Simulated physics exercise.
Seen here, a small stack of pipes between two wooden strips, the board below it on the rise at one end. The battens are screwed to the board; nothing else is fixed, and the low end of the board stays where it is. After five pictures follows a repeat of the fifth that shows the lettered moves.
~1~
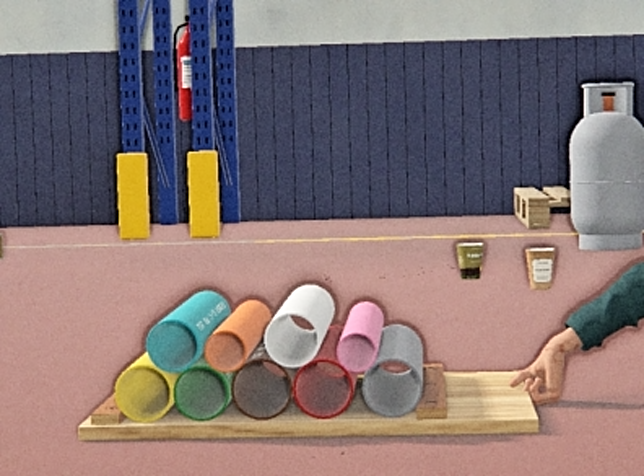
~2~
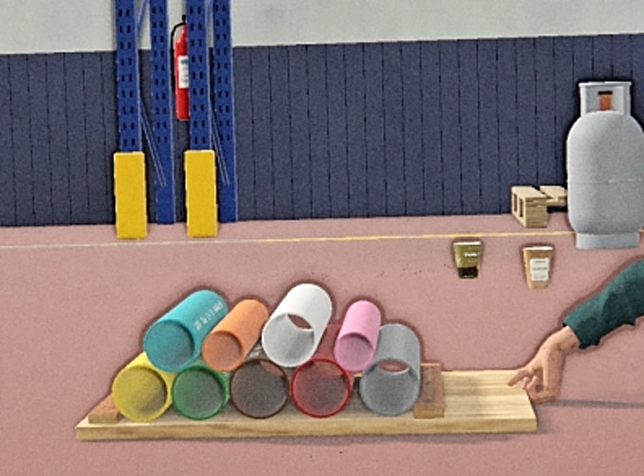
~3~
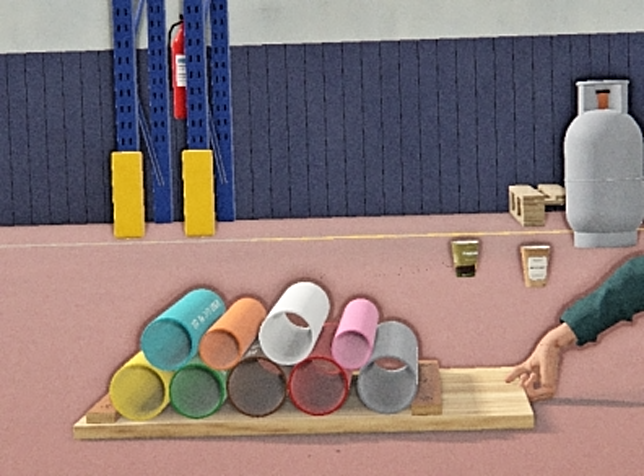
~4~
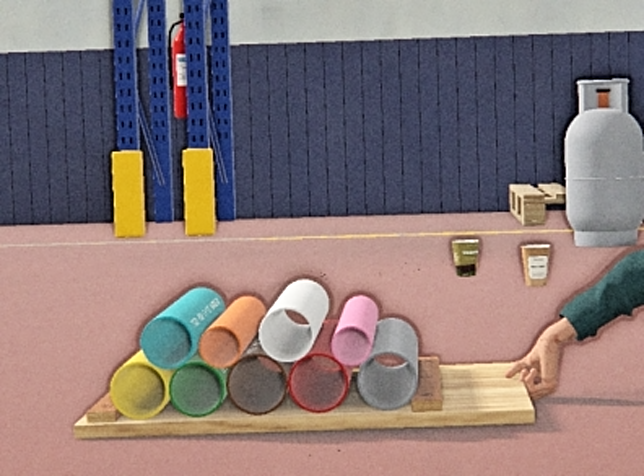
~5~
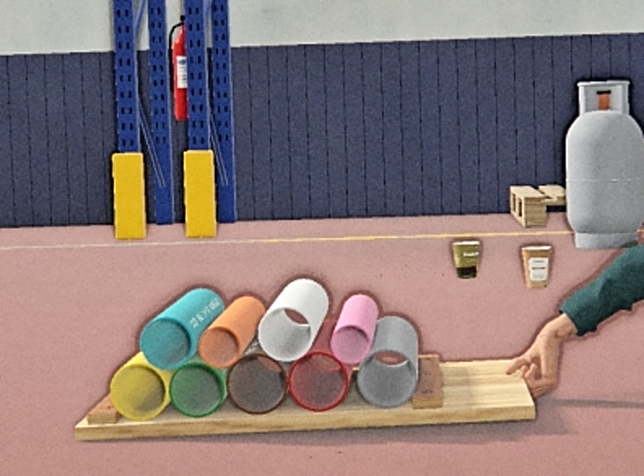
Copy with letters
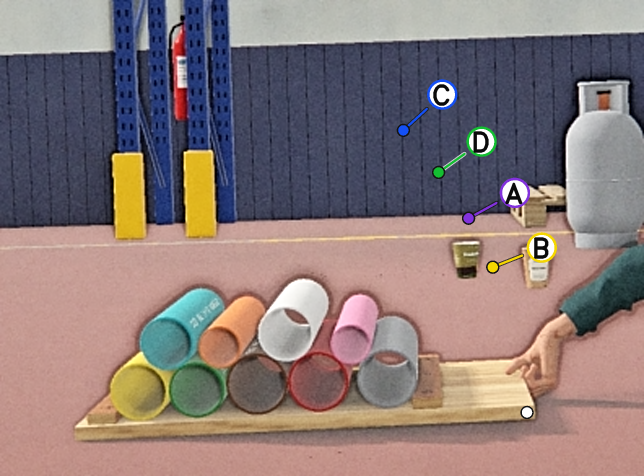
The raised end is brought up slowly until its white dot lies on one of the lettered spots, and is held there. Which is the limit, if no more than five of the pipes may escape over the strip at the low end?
Up to A.
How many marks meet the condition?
Two of the four.
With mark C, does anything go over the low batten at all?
Yes.
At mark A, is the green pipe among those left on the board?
Yes, with A.
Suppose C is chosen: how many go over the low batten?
It comes to nine.
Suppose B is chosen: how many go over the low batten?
It comes to none.
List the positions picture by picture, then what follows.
Pink pipe (357, 352); turquoise pipe (174, 346); white pipe (292, 340), in the first picture.
White pipe (290, 339); orange pipe (223, 350), in the second picture.
Board (312, 395); grey pipe (387, 385); pink pipe (352, 349); red pipe (318, 386), in the third picture.
Board (312, 393); yellow pipe (140, 390); green pipe (197, 390), in the fourth picture.
Board (312, 392); yellow pipe (140, 391); green pipe (197, 390), in the fifth picture.
On the marked copy, A at (469, 219); B at (493, 267); C at (403, 130); D at (439, 173); the white dot at (527, 412).
Following A. Soon after the start, board at 16°.
Later, board at 27°.
In the end, board at 27°, none over the low batten.
As for the rest, B none over the low batten; C nine over the low batten; D nine over the low batten.
